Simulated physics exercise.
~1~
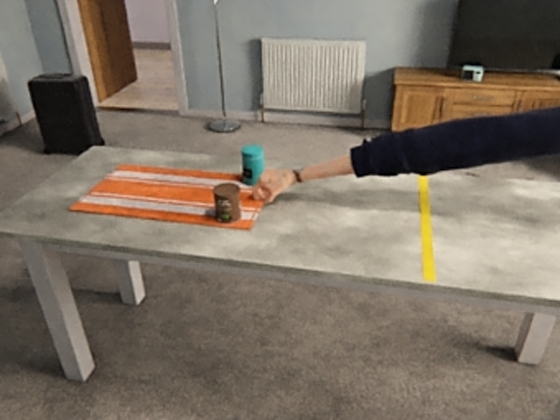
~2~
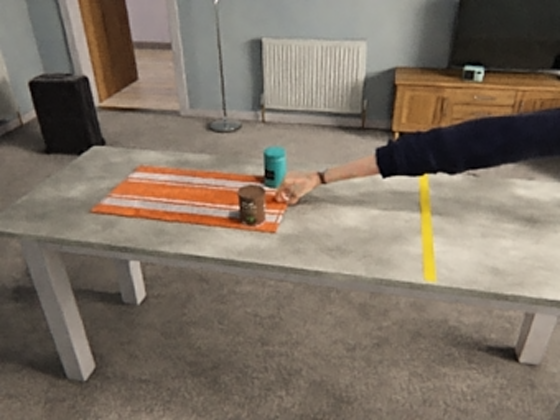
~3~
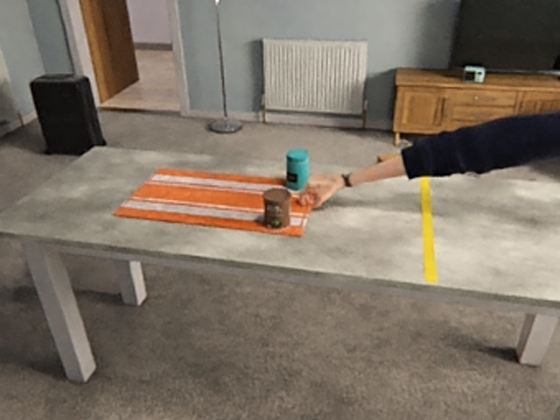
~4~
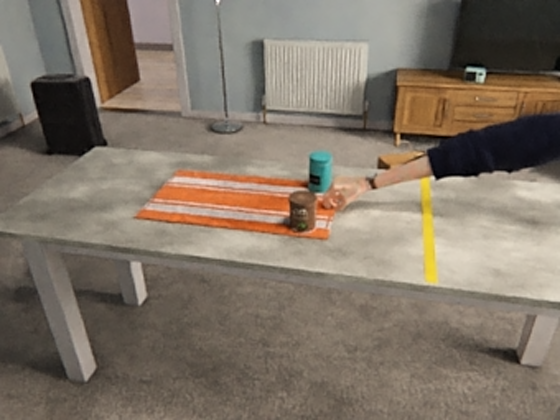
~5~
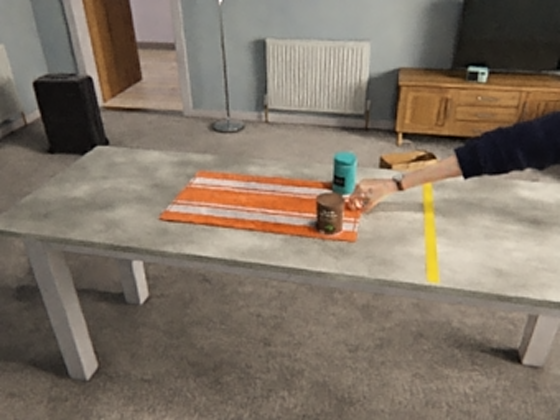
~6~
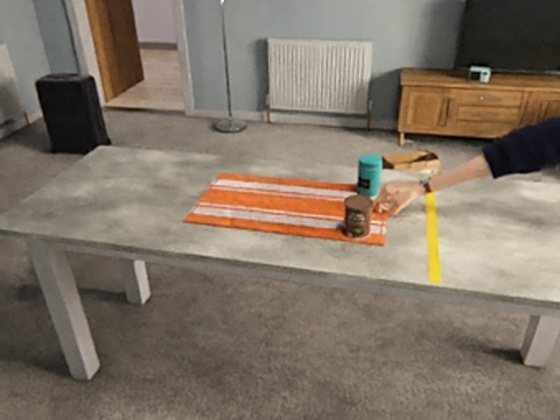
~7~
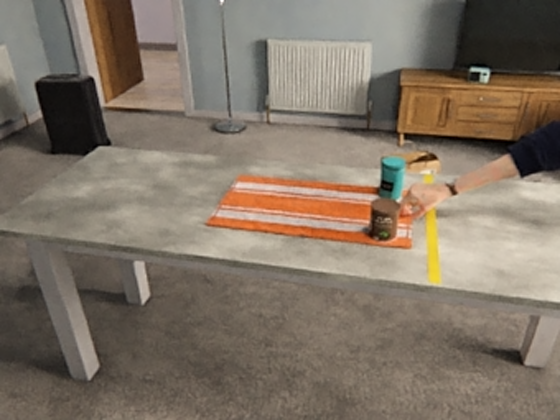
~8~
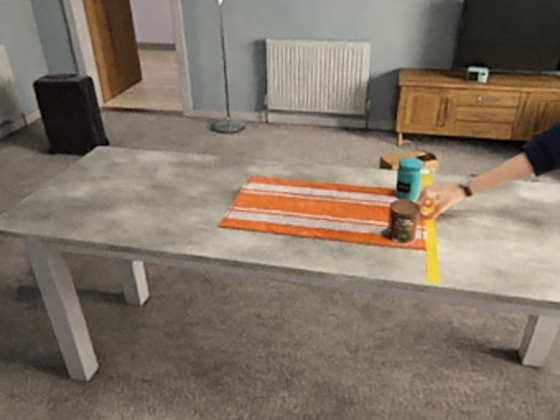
At the start, an orange striped place mat lies toward the left of a grey table, with a brown tin and an upright turquoise jar near its right end. A hand reaching in from the right holds the mat's right edge, well short of a yellow tape line. The arm draws the mat steadily to the right, and both containers ride along on it. The mat keeps sliding closer to the tape without either one tipping. Finally, its right edge reaches the yellow line, with the tin and the jar still standing on the cloth.
